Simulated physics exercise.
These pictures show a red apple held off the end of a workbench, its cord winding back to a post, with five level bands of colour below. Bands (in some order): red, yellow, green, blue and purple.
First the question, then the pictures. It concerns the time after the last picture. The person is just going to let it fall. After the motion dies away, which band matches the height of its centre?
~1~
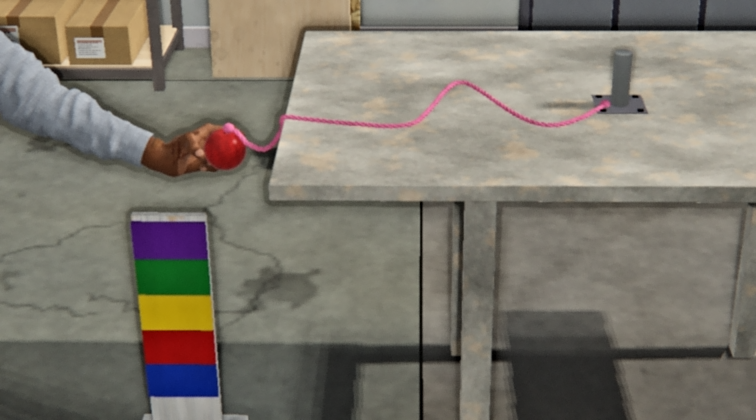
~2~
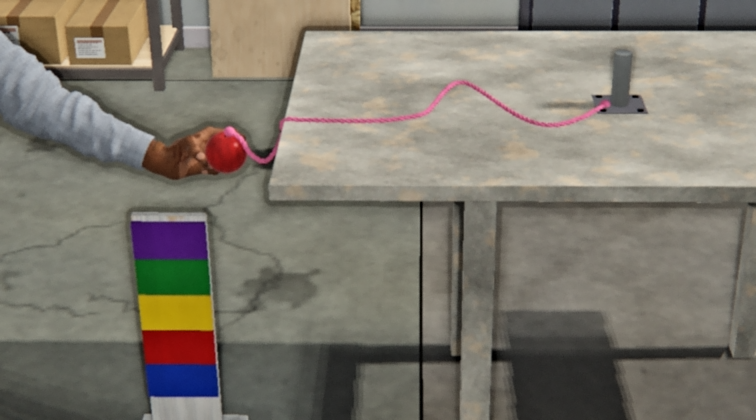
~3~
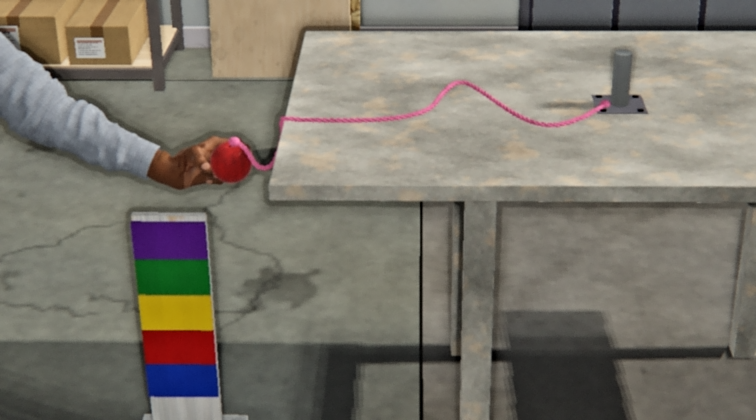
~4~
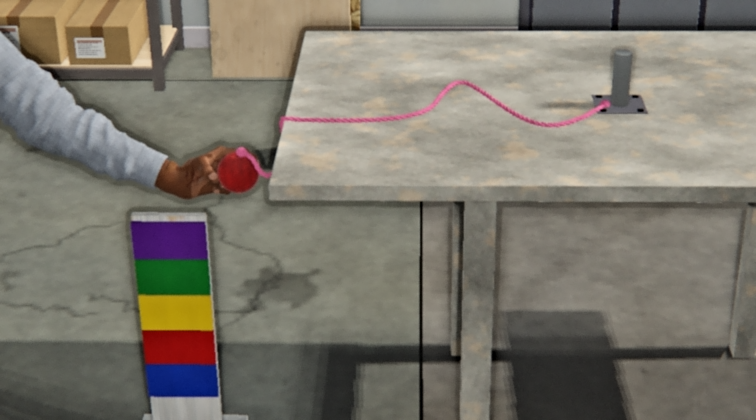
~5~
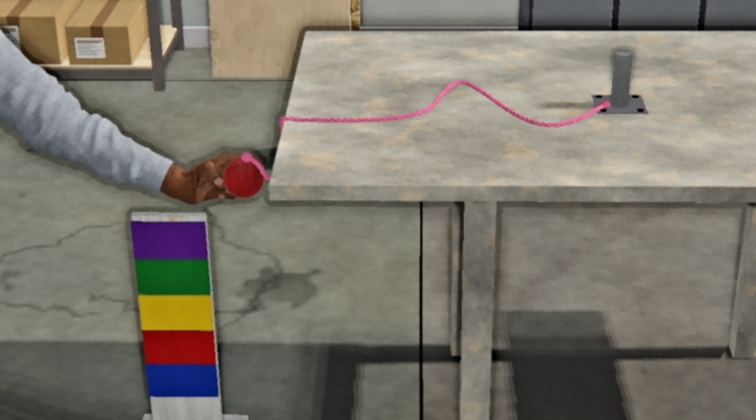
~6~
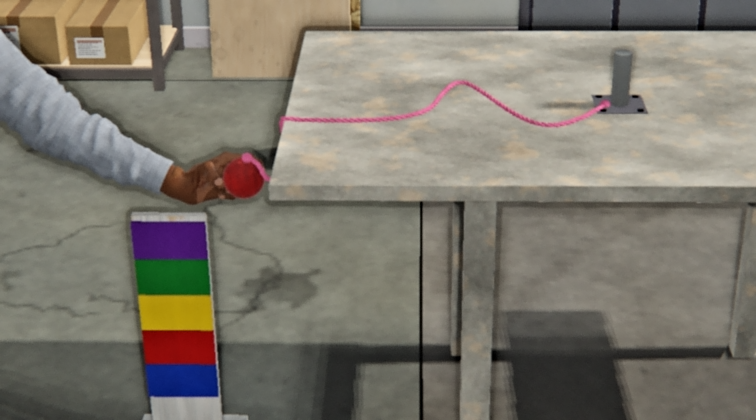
The red one.
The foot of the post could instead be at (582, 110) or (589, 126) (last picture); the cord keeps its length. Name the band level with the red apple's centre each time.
Going case by case, it's blue and then blue.
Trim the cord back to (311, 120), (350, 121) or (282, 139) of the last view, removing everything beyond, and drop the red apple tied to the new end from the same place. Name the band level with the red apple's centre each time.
Results, first to last: Purple; none, it hangs higher; green.
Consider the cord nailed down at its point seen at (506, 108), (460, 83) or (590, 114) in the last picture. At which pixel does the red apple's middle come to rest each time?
Respectively (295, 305), (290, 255) and (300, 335).
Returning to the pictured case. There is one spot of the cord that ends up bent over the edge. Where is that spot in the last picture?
It sits at about (422, 113).
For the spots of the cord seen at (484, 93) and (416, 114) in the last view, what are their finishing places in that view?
They go to (415, 107) and to (286, 122).
Early on, apple near (289, 307); level with yellow.
Midway, apple near (304, 348); level with red.
Finally, apple near (300, 346); level with red. Its middle rests at the red band.
